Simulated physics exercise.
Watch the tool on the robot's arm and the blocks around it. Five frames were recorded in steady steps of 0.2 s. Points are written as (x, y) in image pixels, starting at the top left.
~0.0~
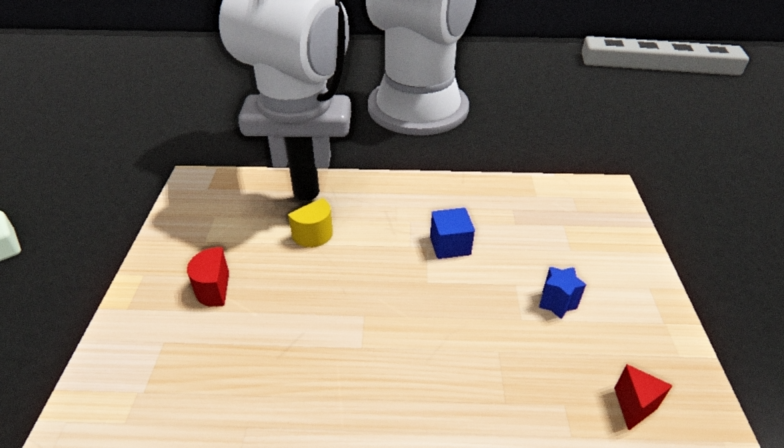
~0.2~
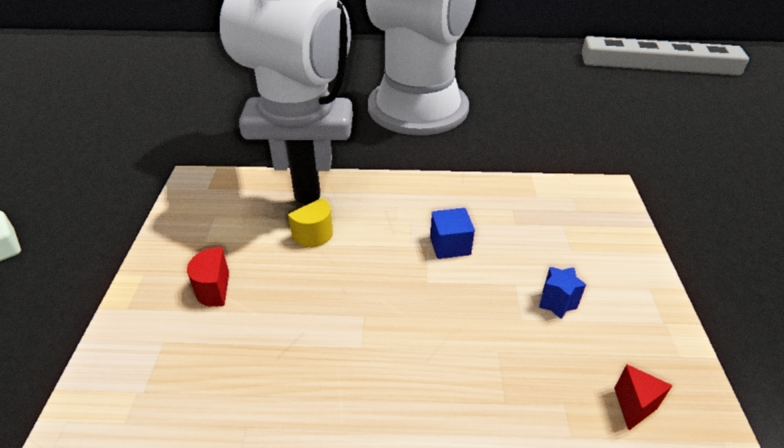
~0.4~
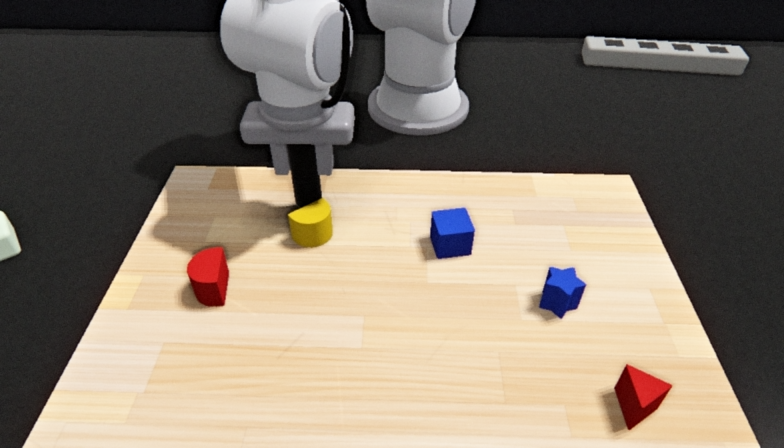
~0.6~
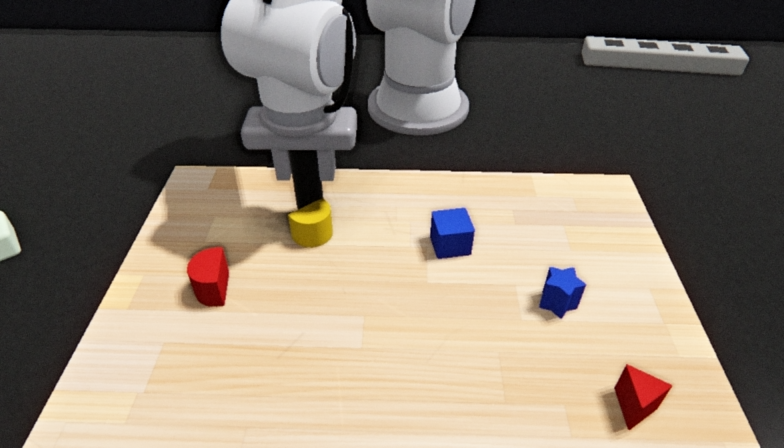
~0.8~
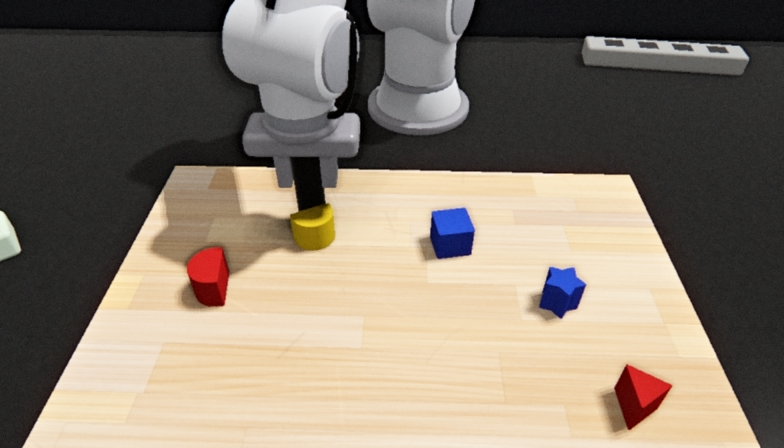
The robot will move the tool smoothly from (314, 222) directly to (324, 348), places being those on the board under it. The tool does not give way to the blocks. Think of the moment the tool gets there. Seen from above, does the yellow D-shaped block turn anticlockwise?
It seems not.
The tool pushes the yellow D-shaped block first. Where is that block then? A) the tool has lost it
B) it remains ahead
I'll go with B - it remains ahead.
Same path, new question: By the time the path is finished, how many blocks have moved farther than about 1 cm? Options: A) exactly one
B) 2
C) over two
The one that fits is A, exactly one.
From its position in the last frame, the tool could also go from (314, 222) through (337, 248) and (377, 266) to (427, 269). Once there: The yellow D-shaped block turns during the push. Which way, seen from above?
I'd predict that, seen from above, the yellow D-shaped block rotates clockwise.
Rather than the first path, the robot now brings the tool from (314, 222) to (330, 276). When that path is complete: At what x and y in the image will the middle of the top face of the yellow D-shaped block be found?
It will end up at (314, 273).
On the path given first. One third of the way, tool at (316, 250); yellow D-shaped block at (312, 253), turned 25° clockwise.
Two thirds of the way, tool at (319, 291); yellow D-shaped block at (312, 299), turned 35° clockwise.
At the end, tool at (322, 340); yellow D-shaped block at (311, 352), turned 45° clockwise.
